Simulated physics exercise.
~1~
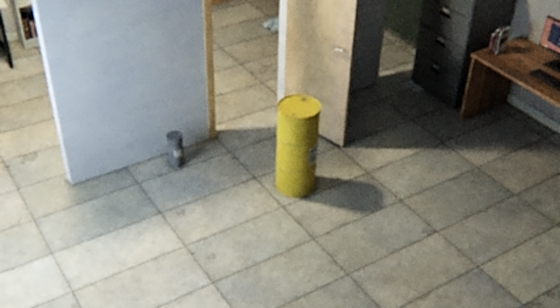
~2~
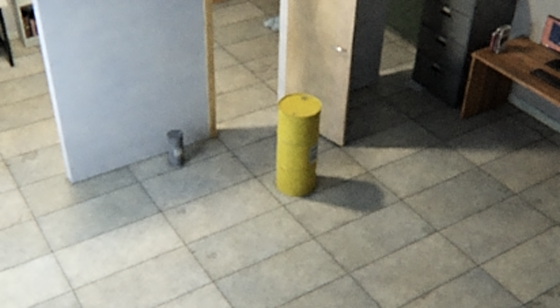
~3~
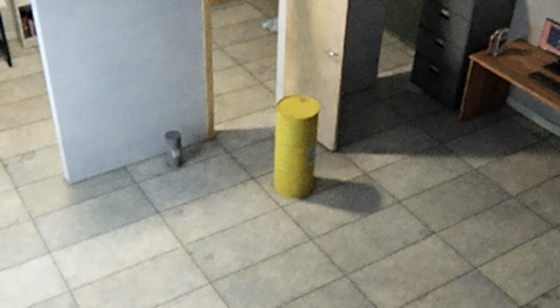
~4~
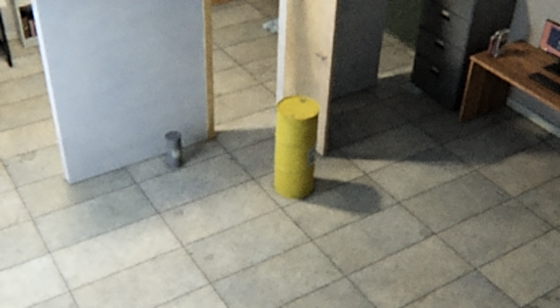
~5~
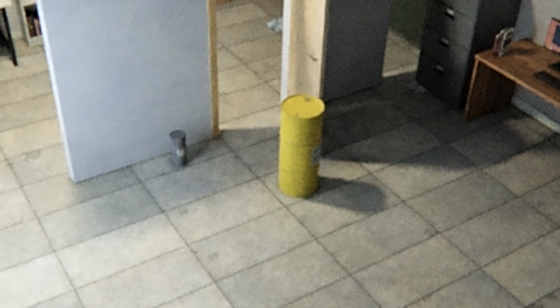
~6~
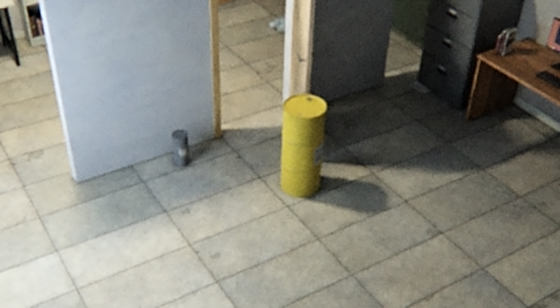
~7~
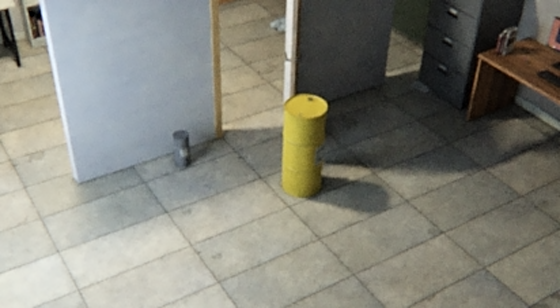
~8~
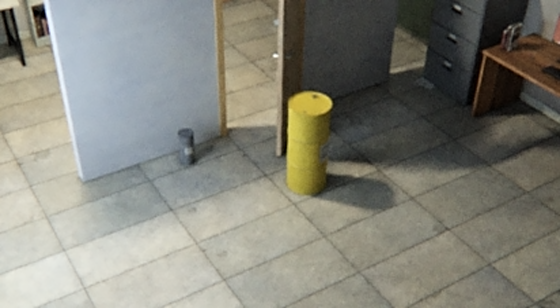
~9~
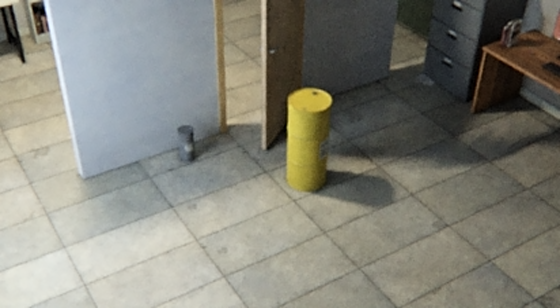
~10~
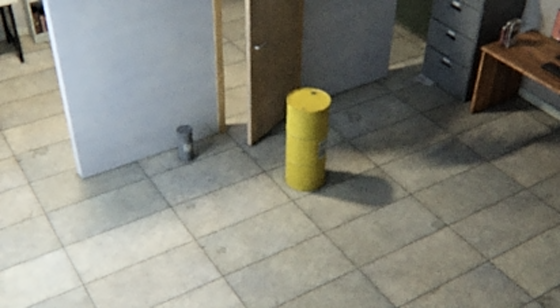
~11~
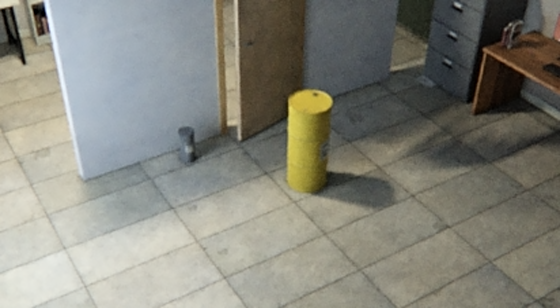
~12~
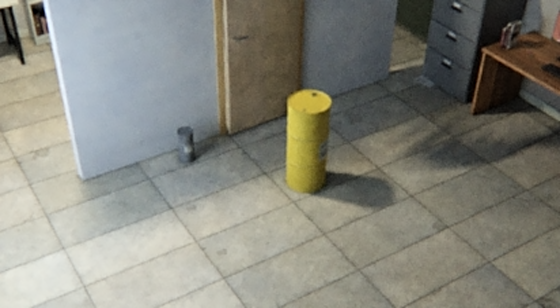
Wooden door swinging steadily shut behind a yellow drum, closing the gap in the pale wall as drum and grey canister stay put.
